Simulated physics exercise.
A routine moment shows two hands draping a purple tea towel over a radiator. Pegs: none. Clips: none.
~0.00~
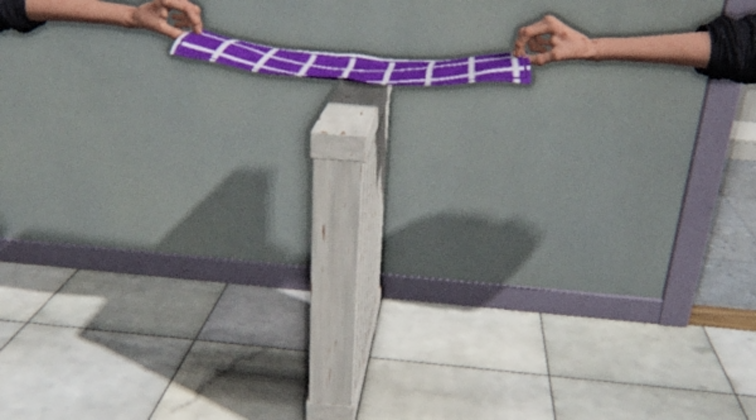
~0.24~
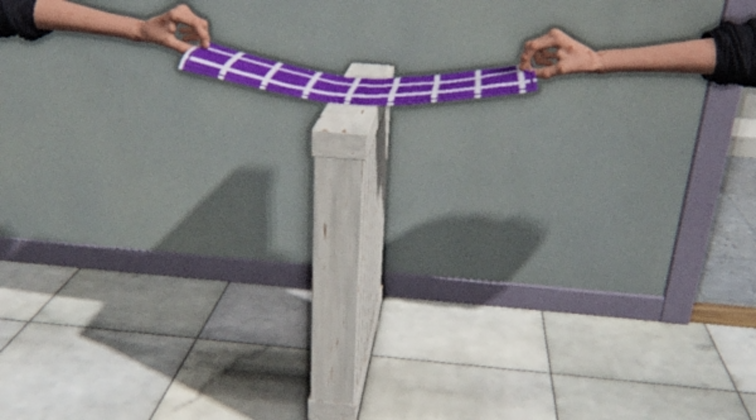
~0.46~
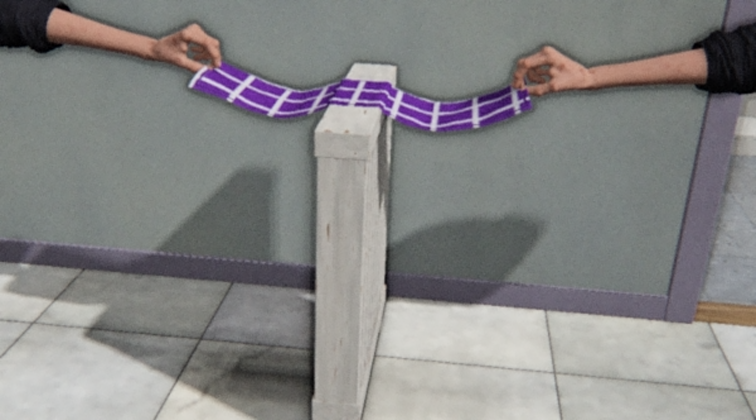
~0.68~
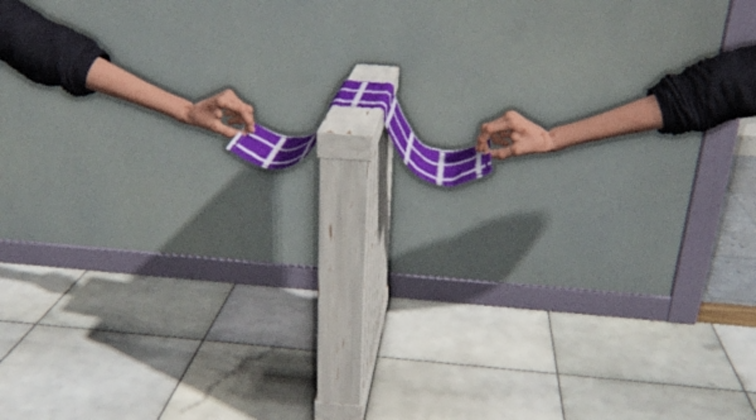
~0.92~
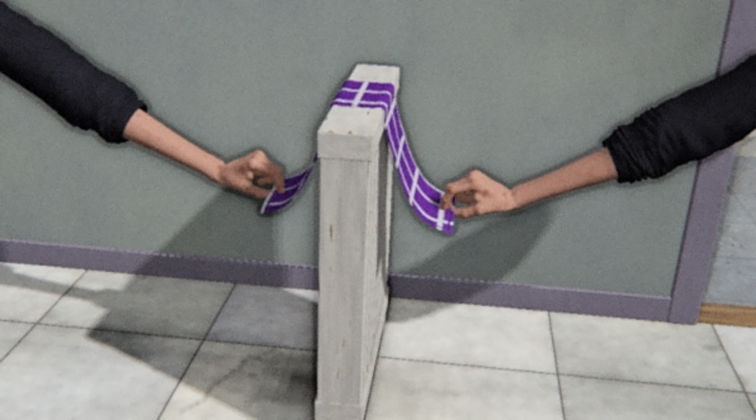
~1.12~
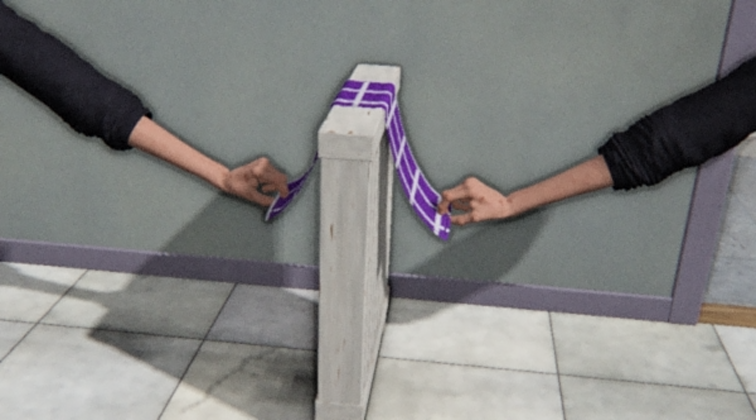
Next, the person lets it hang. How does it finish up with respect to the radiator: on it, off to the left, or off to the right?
It finishes on it, where it was.
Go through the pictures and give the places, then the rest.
The first picture shows left end (177, 54); right end (524, 83); top of the radiator (338, 139).
The second picture shows left end (185, 70); right end (530, 91).
The third picture shows left end (195, 89); right end (525, 110); top of the radiator (342, 138).
The fourth picture shows left end (232, 151); right end (486, 174).
The fifth picture shows left end (266, 212); right end (446, 231).
The sixth picture shows left end (270, 218); right end (441, 237); both sides about alike.
After 1.26 s, tea towel hanging on both sides, left end near (288, 210), right end near (438, 226).
After 1.34 s, tea towel hanging on both sides, left end near (313, 221), right end near (409, 234).
After 1.42 s, tea towel hanging on both sides, left end near (337, 225), right end near (385, 234).
At rest, tea towel hanging on both sides, left end near (337, 225), right end near (384, 234). The purple tea towel keeps its place.
